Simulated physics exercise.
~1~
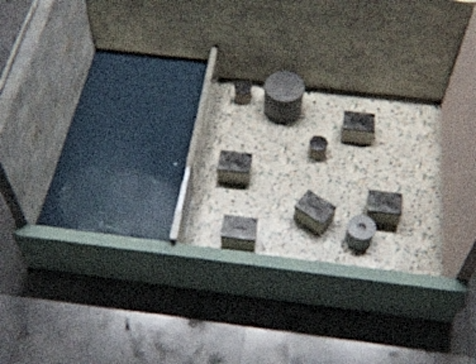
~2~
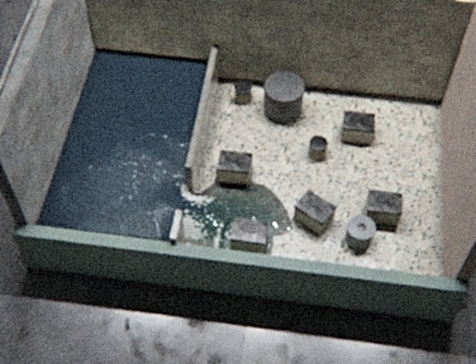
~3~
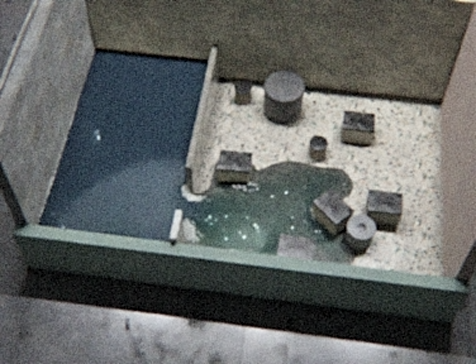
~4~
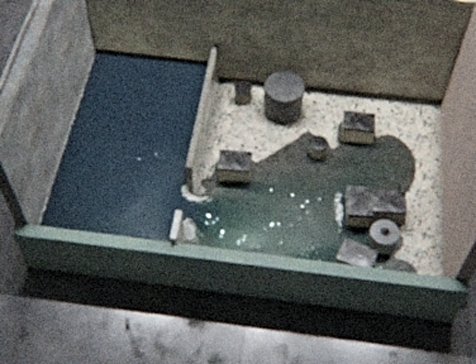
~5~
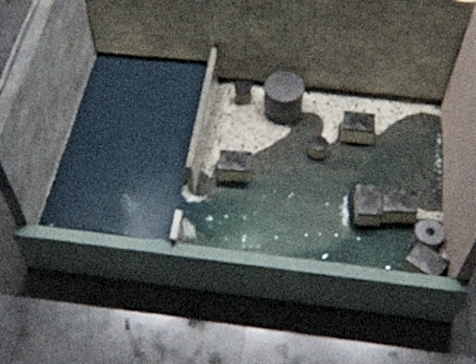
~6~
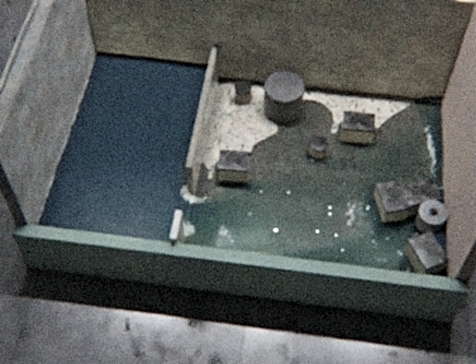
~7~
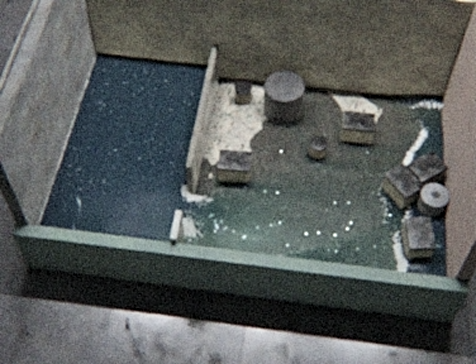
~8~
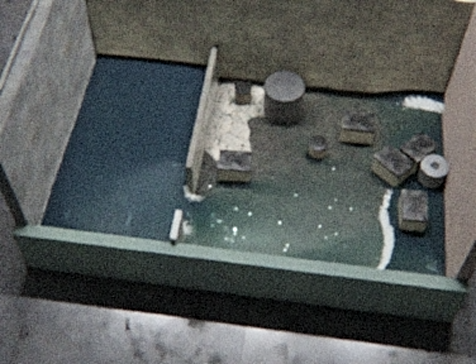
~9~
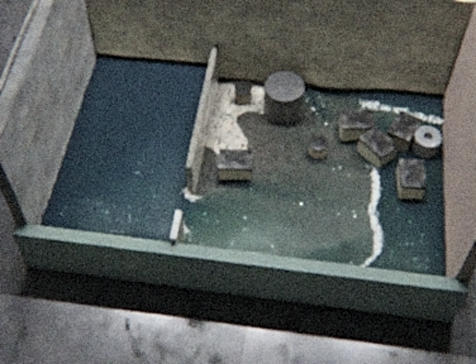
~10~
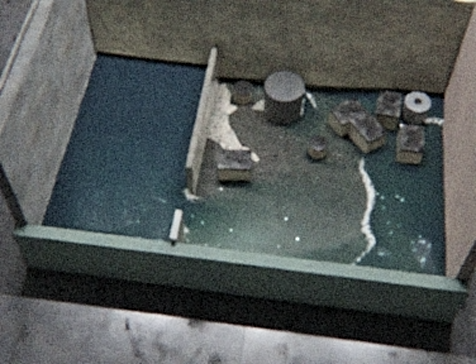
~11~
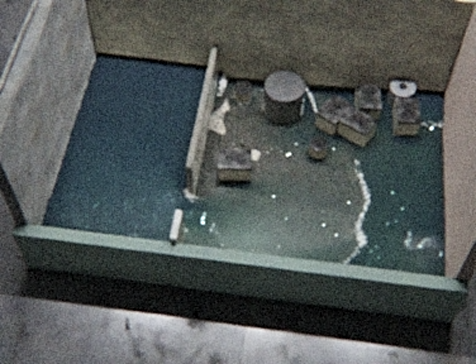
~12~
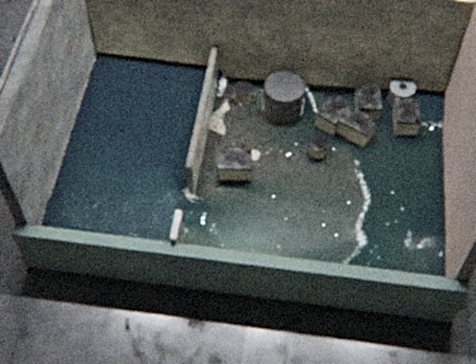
We see a walled box split by a partition, dark water on its left, until an opening lets the water spread rightward across the speckled floor, sweeping several blocks and a small cylinder right, then up toward the back wall, where they end clustered as the floor lies nearly covered.
